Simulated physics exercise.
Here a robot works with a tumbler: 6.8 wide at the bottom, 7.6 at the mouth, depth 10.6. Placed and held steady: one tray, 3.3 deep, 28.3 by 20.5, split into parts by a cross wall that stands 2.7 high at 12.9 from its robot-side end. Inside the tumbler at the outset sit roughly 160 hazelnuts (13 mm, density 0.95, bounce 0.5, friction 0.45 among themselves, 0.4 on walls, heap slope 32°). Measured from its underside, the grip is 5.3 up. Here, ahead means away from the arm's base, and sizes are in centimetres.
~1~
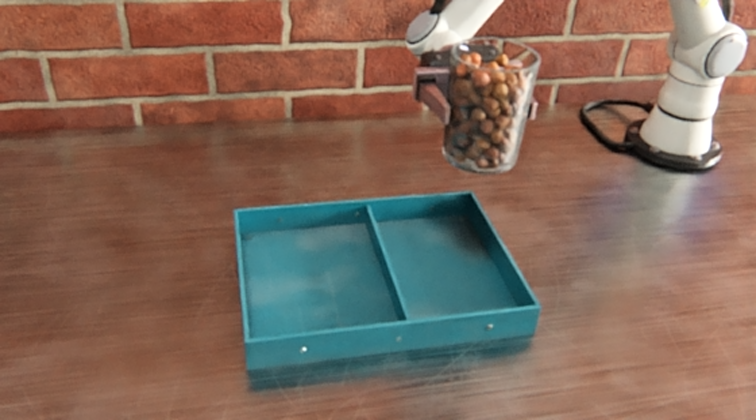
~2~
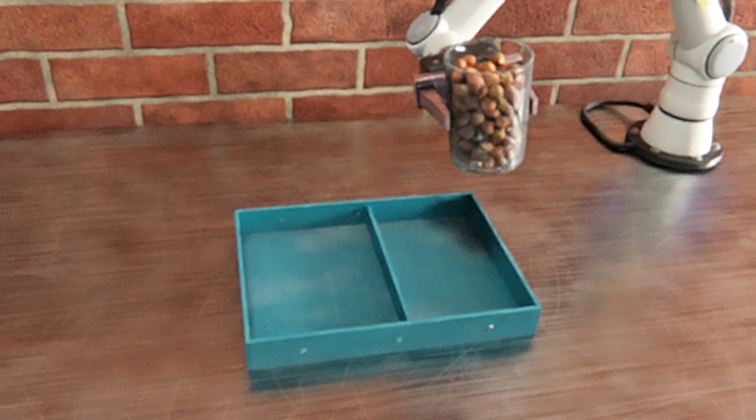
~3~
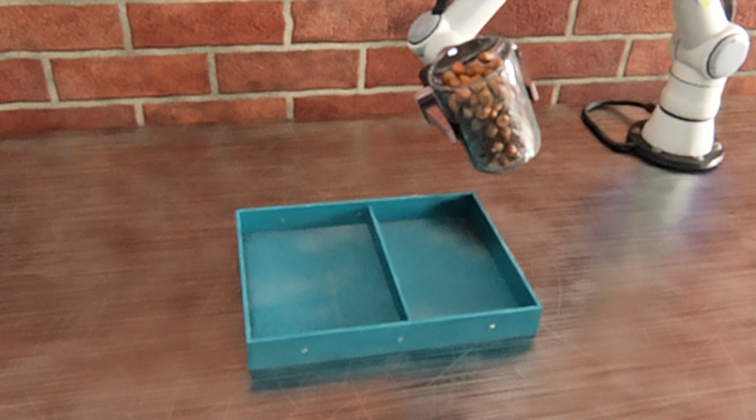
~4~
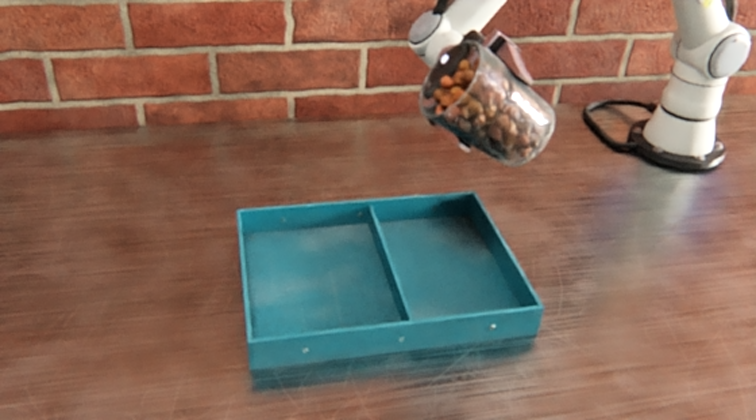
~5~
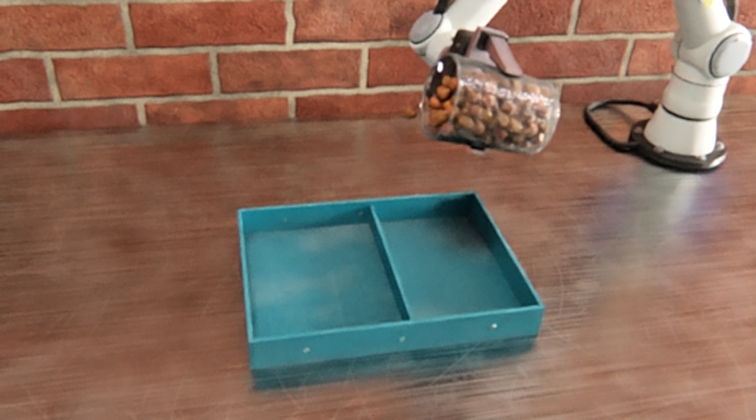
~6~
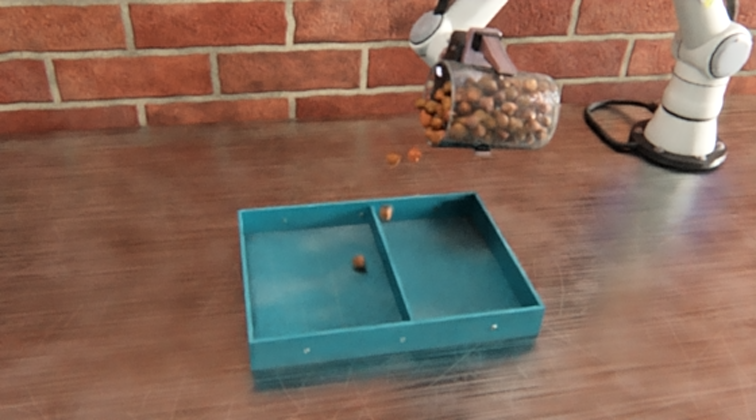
A robot arm held a clear tumbler full of brown hazelnuts above a divided teal tray, tilted it steadily leftward until it lay nearly on its side, and a few nuts dropped out toward the tray.
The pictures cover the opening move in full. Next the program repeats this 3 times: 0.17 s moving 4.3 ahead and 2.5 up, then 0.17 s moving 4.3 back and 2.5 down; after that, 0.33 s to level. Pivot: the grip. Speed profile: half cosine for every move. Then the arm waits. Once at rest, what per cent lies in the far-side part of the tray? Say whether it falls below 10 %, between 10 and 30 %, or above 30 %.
It falls above 30 %.
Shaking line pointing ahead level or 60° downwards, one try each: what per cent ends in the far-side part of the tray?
60 and 15 %.
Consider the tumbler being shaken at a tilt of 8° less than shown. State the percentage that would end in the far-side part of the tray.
Some 45 %.
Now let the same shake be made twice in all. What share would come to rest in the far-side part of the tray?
55 per cent.
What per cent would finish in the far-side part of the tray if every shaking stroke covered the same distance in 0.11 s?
Roughly 90 percent then.
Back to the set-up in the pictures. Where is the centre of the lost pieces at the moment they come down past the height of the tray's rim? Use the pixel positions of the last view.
Check roughly (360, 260) in the last picture.
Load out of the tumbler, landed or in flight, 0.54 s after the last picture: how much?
40 %.
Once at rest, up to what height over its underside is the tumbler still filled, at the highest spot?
I'd say close to 4.0 cm.
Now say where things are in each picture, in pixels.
Tumbler middle at (487, 108), level; upper third of the load around (490, 84), from x 455 to 525, top at y 60; 161 in the tumbler, in the first frame.
Tumbler middle at (487, 109), tilted 8° forward; upper third of the load around (487, 84), from x 455 to 520, top at y 60, in the second frame.
Tumbler middle at (489, 109), tilted 28° forward; upper third of the load around (486, 86), from x 445 to 530, top at y 60, in the third frame.
Tumbler middle at (490, 108), tilted 54° forward; upper third of the load around (487, 90), from x 440 to 540, top at y 65, in the fourth frame.
Tumbler middle at (491, 108), tilted 74° forward; upper third of the load around (491, 91), from x 410 to 545, top at y 75, in the fifth frame.
Tumbler middle at (491, 109), tilted 82° forward; upper third of the load around (499, 95), from x 360 to 545, top at y 80; 157 in the tumbler, 1 in the far-side part, 3 in flight or on a rim, in the sixth frame.
Then, 0.54 s later, tilted 82° forward, highest piece 24 above the table; 98 in the tumbler, 49 in the far-side part, 8 in the robot-side part, 1 on the table or floor, 5 in flight or on a rim.
Then, 1.08 s later, tilted 76° forward, highest piece 20 above the table; 101 in the far-side part, 36 in the tumbler, 17 in the robot-side part, 2 on the table or floor, 5 in flight or on a rim.
Then, 1.55 s later, level, highest piece 19 above the table; 102 in the far-side part, 36 in the tumbler, 20 in the robot-side part, 3 on the table or floor.
Then, 2.60 s later, level, highest piece 19 above the table; 102 in the far-side part, 36 in the tumbler, 20 in the robot-side part, 3 on the table or floor.
At rest, 102 in the far-side part, 36 in the tumbler, 20 in the robot-side part, 3 on the table or floor. That is 63 % in the far-side part of the tray.
